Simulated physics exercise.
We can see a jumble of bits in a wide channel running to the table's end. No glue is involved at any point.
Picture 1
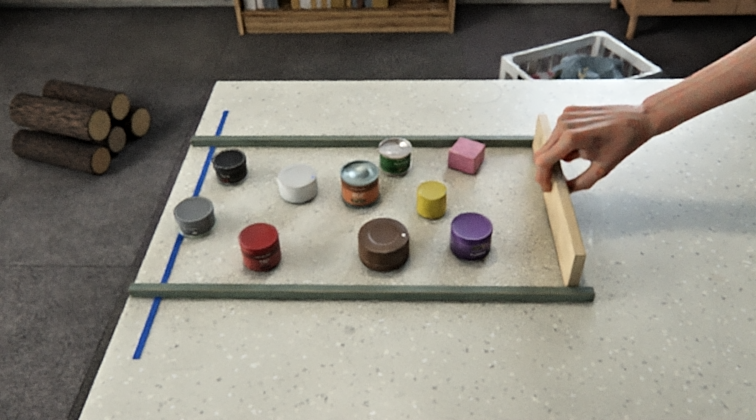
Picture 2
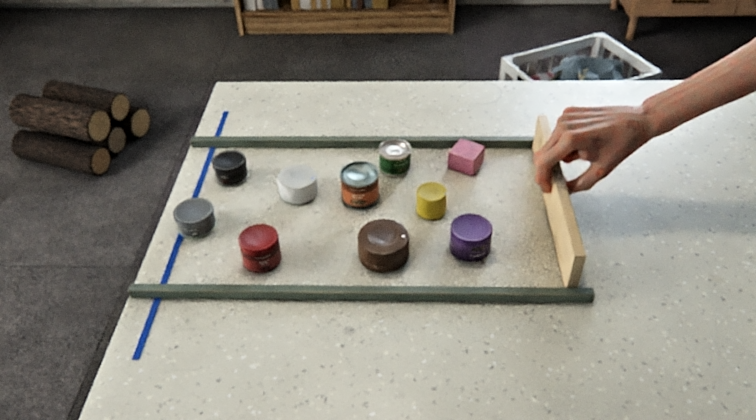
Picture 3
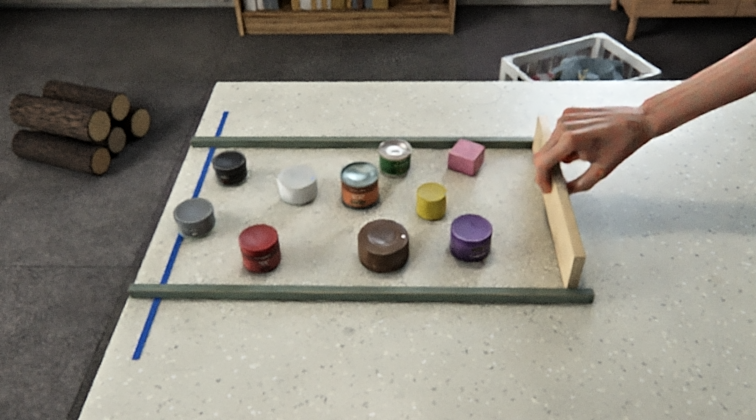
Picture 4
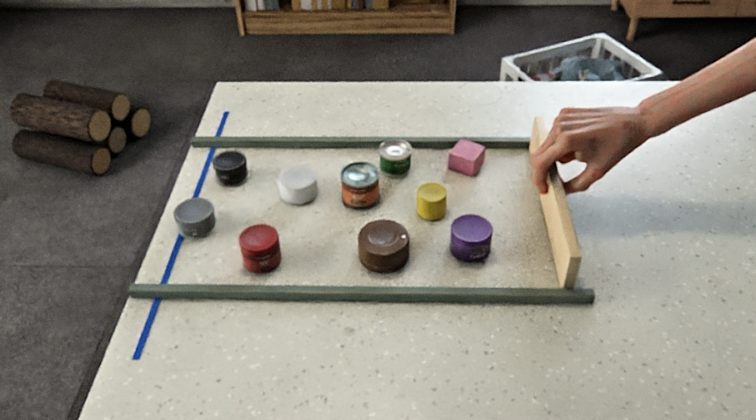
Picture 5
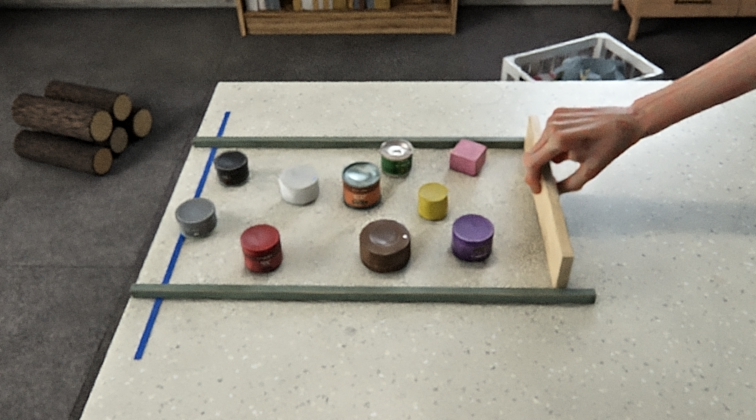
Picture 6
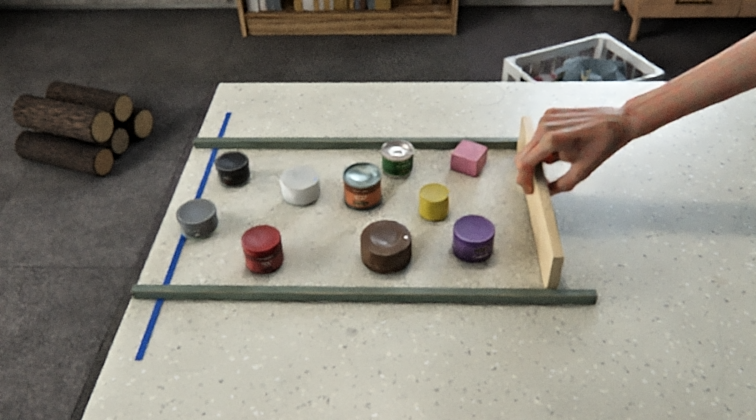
A hand reaching in from the right slides an upright wooden board slowly and slightly leftward along a pale speckled tabletop, seen from above at an angle. Between two dark green rails sit grey, black, red, white, orange, green, brown, yellow and purple containers and a pink block, with blue tape at left. The containers stay in place, and the view barely shifts.
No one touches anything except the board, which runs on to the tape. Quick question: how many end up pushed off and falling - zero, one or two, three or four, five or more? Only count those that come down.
Five or more.
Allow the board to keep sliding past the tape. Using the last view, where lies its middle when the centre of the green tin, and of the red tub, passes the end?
I reckon its middle sits around (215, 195) and then around (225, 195).
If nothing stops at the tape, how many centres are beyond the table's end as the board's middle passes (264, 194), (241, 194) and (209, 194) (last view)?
In order of the places given, that's 0, 0 and 5.
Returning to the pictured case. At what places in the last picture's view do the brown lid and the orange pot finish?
Near (143, 263) and (179, 180).
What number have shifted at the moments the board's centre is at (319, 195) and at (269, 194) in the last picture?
Tally: First 8; then 9.
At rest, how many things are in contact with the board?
It's touching 5 at the end.
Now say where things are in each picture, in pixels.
In the first picture, grey pot (196, 218); black pot (231, 168); red tub (261, 247); board (556, 194); tape (190, 210).
In the second picture, black pot (231, 168); board (555, 194).
In the third picture, red tub (260, 248); white lid (298, 184).
In the fourth picture, grey pot (196, 218); pink block (467, 158).
In the fifth picture, black pot (232, 169); purple tub (472, 238).
In the sixth picture, grey pot (198, 219); black pot (233, 169); red tub (263, 249); board (537, 196); tape (193, 211).
Soon after, none off yet; grey pot at rest near (198, 219); black pot at rest near (233, 169); red tub at rest near (263, 249).
After that, none off yet; grey pot at rest near (198, 219); black pot at rest near (233, 169); red tub displaced about its own width near (226, 253).
And then, none off yet; grey pot displaced a little near (187, 218); black pot displaced about its own width near (184, 171); red tub displaced well along near (165, 246).
In the end, the number that fall off is five or more; gone, green tin, white lid, red tub, black pot and grey pot.
